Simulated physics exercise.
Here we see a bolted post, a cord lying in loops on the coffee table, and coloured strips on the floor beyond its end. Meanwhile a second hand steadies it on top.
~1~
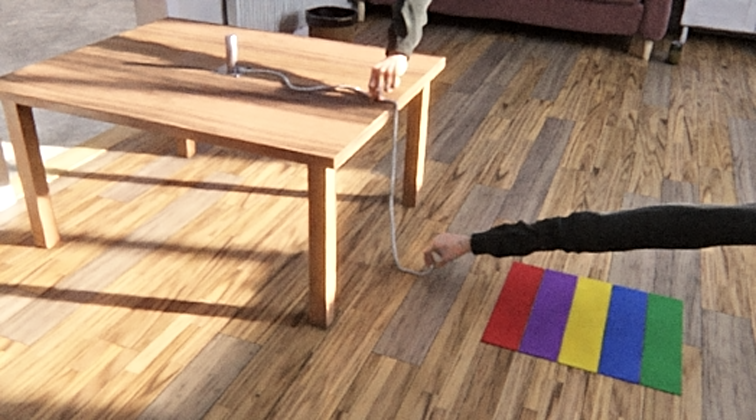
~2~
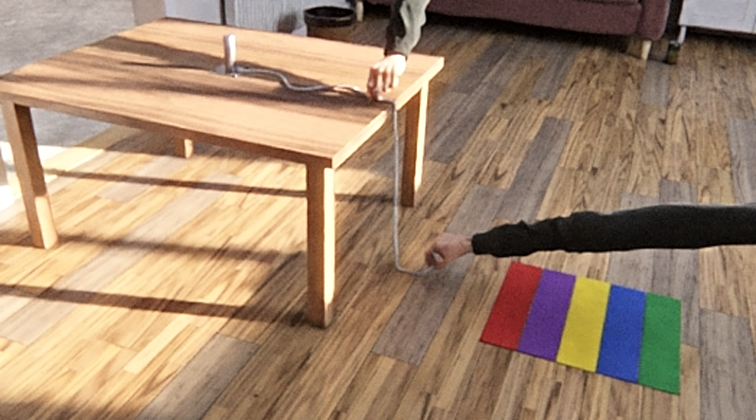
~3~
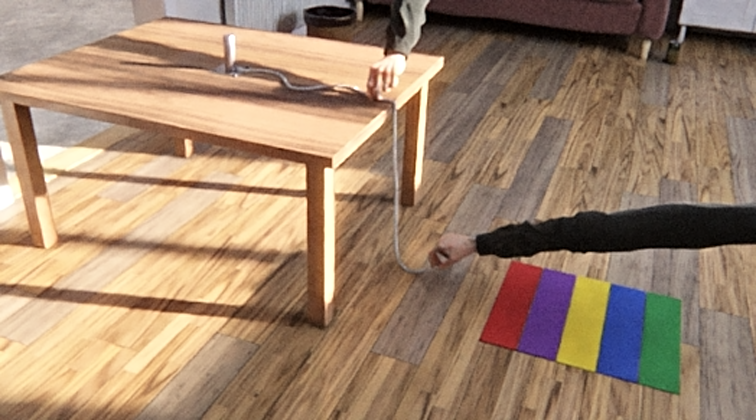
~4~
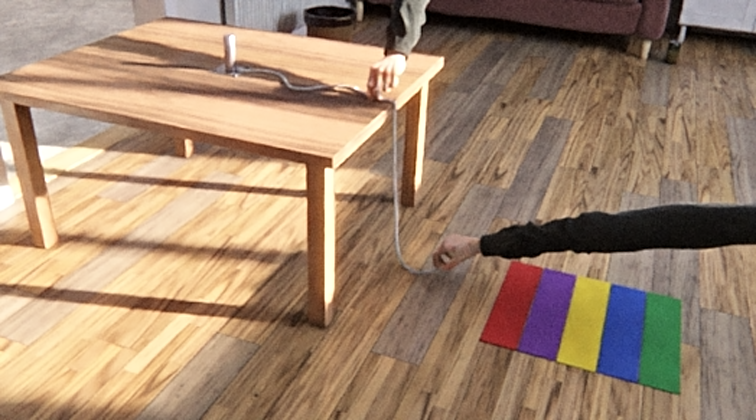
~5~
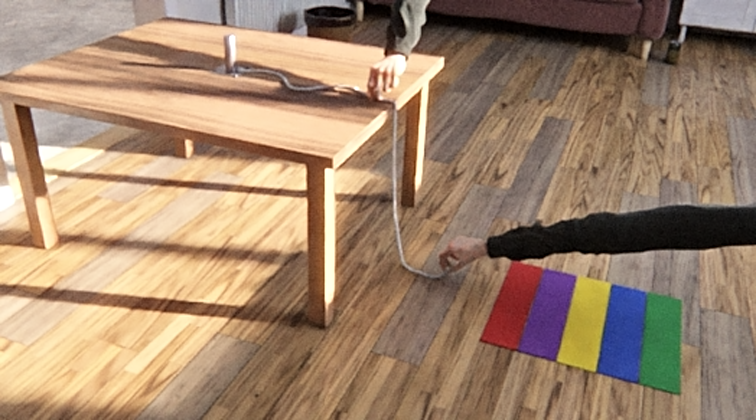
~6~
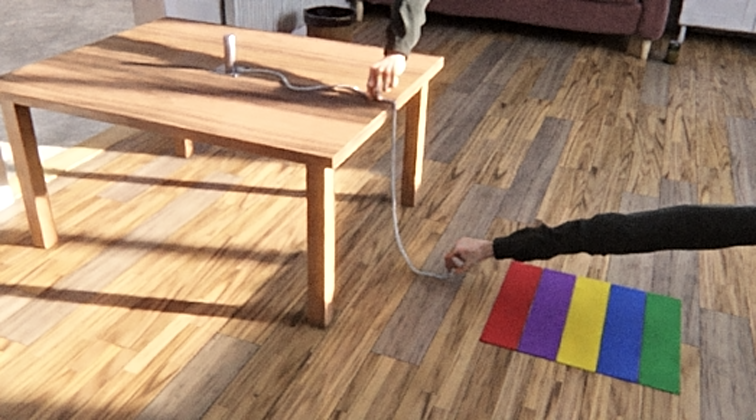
In a sunlit room with a wooden floor, one hand rested at the coffee table's edge over a grey cord while another, down low, drew its hanging end slightly right, near some coloured strips.
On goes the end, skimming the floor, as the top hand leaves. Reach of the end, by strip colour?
Yellow.
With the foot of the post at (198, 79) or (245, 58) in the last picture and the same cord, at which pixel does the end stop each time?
First try near (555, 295), second try near (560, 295).
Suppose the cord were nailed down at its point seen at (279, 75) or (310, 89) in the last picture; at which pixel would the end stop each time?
Roughly (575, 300) and (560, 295).
Soon after, end near (519, 287); over red.
After that, end near (559, 296); over purple.
At the stop, end near (582, 302); over yellow. It gets as far as the yellow strip.
